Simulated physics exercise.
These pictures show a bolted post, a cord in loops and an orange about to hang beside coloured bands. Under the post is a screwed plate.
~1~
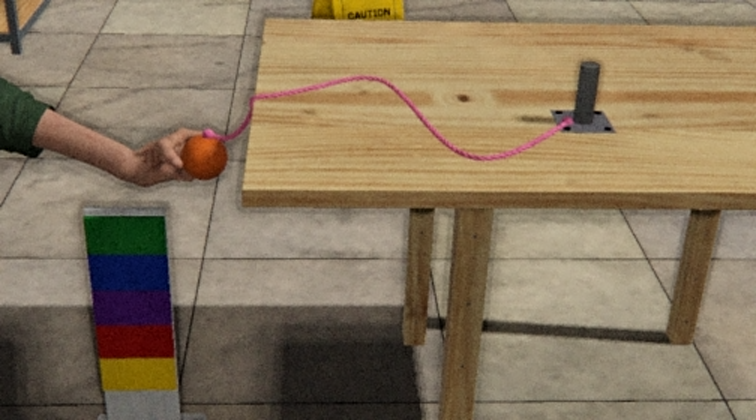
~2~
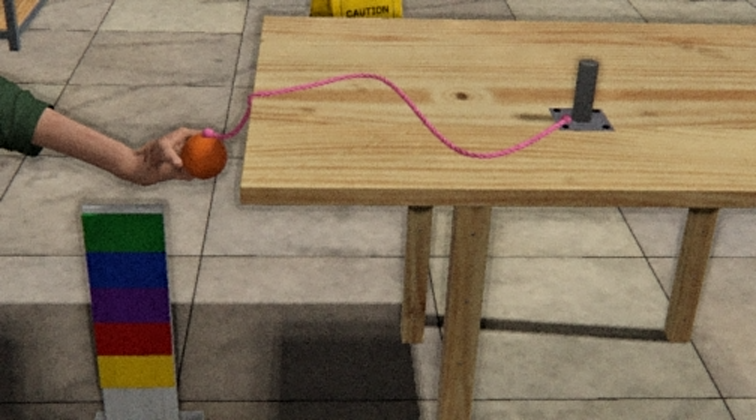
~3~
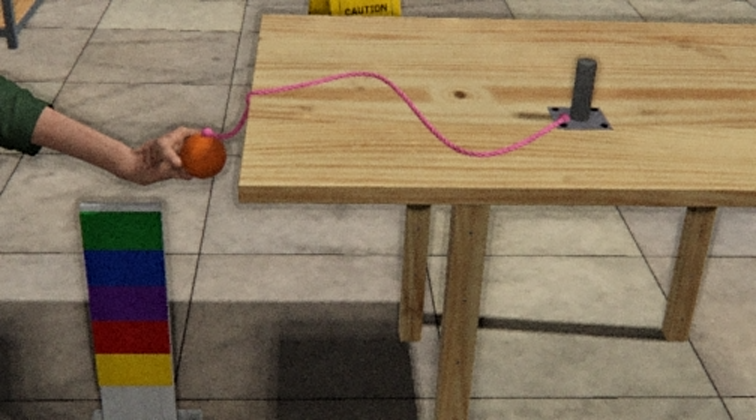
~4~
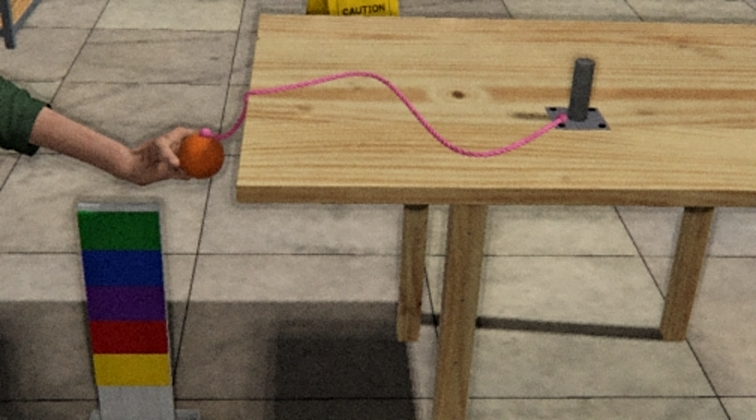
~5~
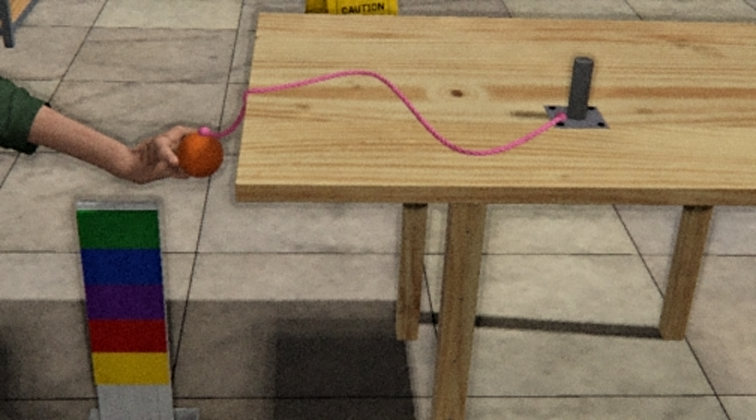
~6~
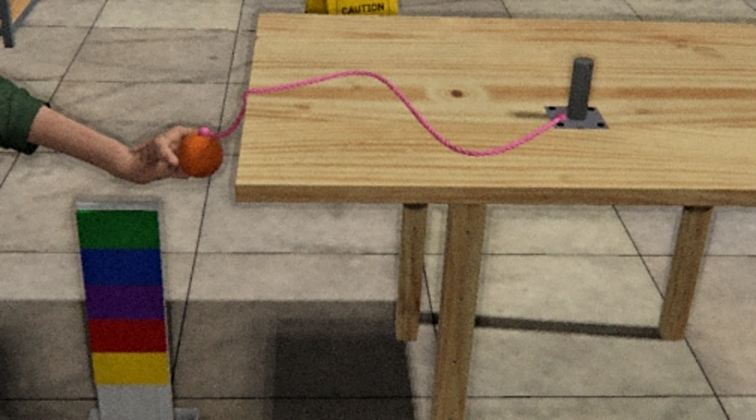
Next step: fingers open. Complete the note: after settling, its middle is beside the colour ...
... Red.
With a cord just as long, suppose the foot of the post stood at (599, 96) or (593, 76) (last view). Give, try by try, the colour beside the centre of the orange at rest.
Result 1: Purple. Result 2: Purple.
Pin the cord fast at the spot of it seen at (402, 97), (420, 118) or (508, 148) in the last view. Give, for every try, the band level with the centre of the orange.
Answer: Green, blue and purple, in that order.
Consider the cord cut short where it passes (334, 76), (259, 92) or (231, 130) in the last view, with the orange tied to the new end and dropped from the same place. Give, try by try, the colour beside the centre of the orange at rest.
First cut: None, it hangs higher; second: Blue; third: Purple.
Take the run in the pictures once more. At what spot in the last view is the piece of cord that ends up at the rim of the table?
Position: Approx. (391, 86).
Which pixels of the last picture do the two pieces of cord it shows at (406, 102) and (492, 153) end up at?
(287, 111) and (442, 114), roughly.
Soon after, orange near (217, 331); level with red.
Then, orange near (277, 364); level with red.
Further on, orange near (245, 346); level with red.
At rest, orange near (252, 354); level with red. Its middle rests at the red band.
